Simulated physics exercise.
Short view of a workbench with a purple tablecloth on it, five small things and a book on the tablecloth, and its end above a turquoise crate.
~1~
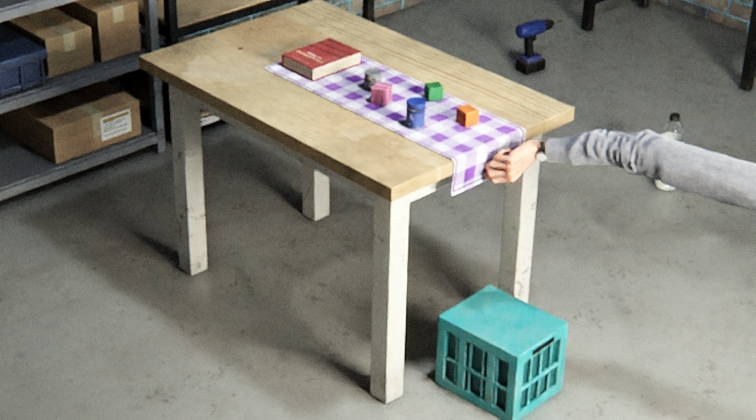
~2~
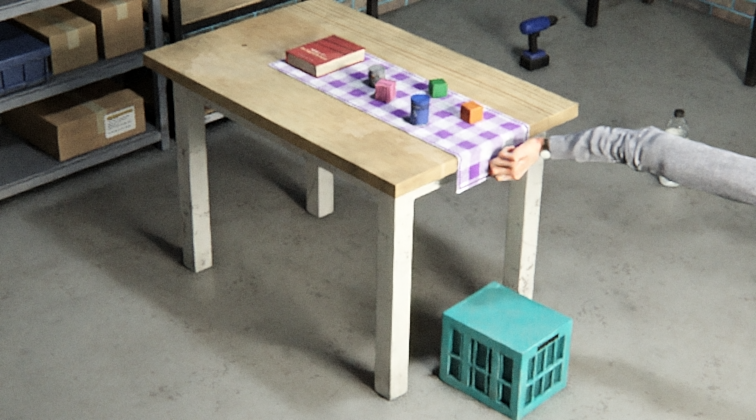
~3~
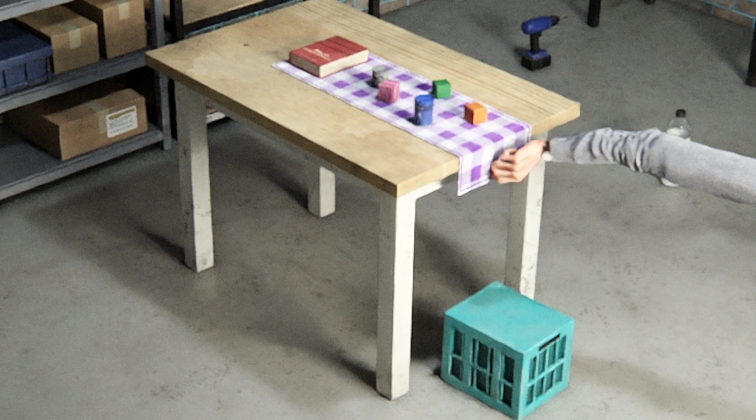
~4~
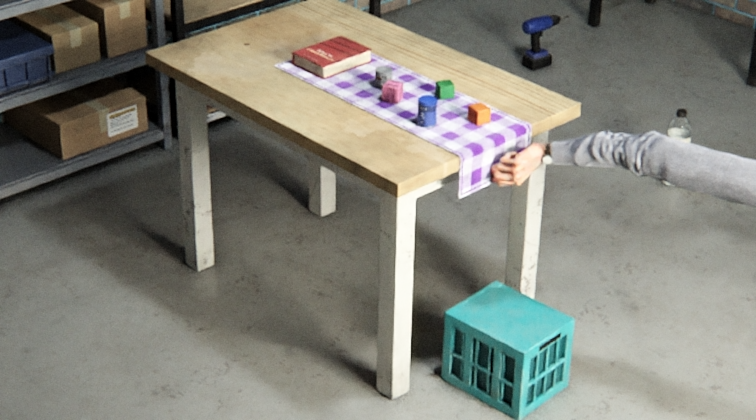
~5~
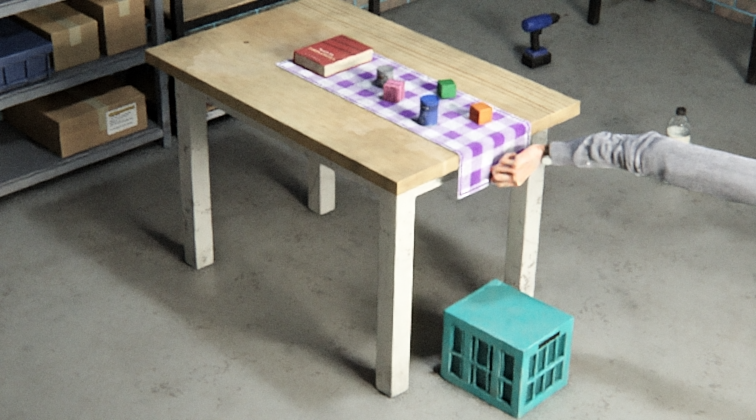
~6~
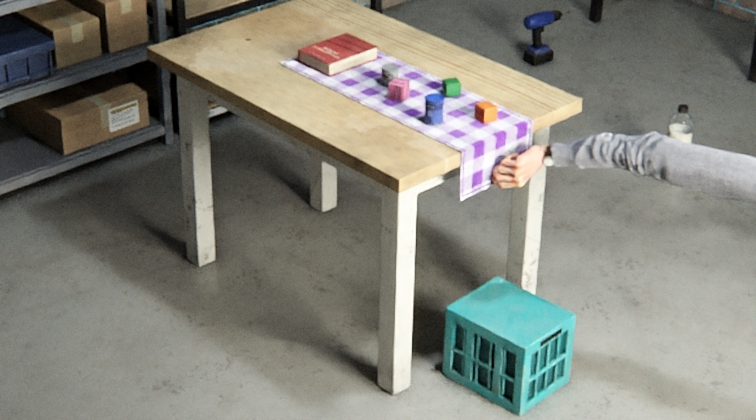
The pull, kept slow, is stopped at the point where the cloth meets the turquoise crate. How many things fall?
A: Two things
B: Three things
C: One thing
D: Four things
D.
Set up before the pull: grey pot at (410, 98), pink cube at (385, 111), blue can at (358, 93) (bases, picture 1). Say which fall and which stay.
The grey pot will end up off, the pink cube will end up off, the blue can will end up off.
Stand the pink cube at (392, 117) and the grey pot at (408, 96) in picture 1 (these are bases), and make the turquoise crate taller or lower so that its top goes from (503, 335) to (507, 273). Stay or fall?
The pink cube stays put, the grey pot stays put.
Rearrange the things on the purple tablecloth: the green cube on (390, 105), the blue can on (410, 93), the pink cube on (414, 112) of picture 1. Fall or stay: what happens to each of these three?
Record - green cube lost; blue can lost; pink cube lost.
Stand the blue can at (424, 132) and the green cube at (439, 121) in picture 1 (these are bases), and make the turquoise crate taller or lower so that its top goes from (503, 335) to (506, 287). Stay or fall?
The blue can is lost; the green cube is lost.
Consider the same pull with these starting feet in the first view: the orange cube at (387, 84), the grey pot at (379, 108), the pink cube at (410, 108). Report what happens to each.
Note: Orange cube lost; grey pot lost; pink cube lost.
Soon after, hem near (493, 246); orange cube and blue can gone.
Then, hem on the crate; orange cube, blue can, green cube and pink cube gone.
At rest, hem on the crate; orange cube, blue can, green cube and pink cube gone. The workbench loses four.
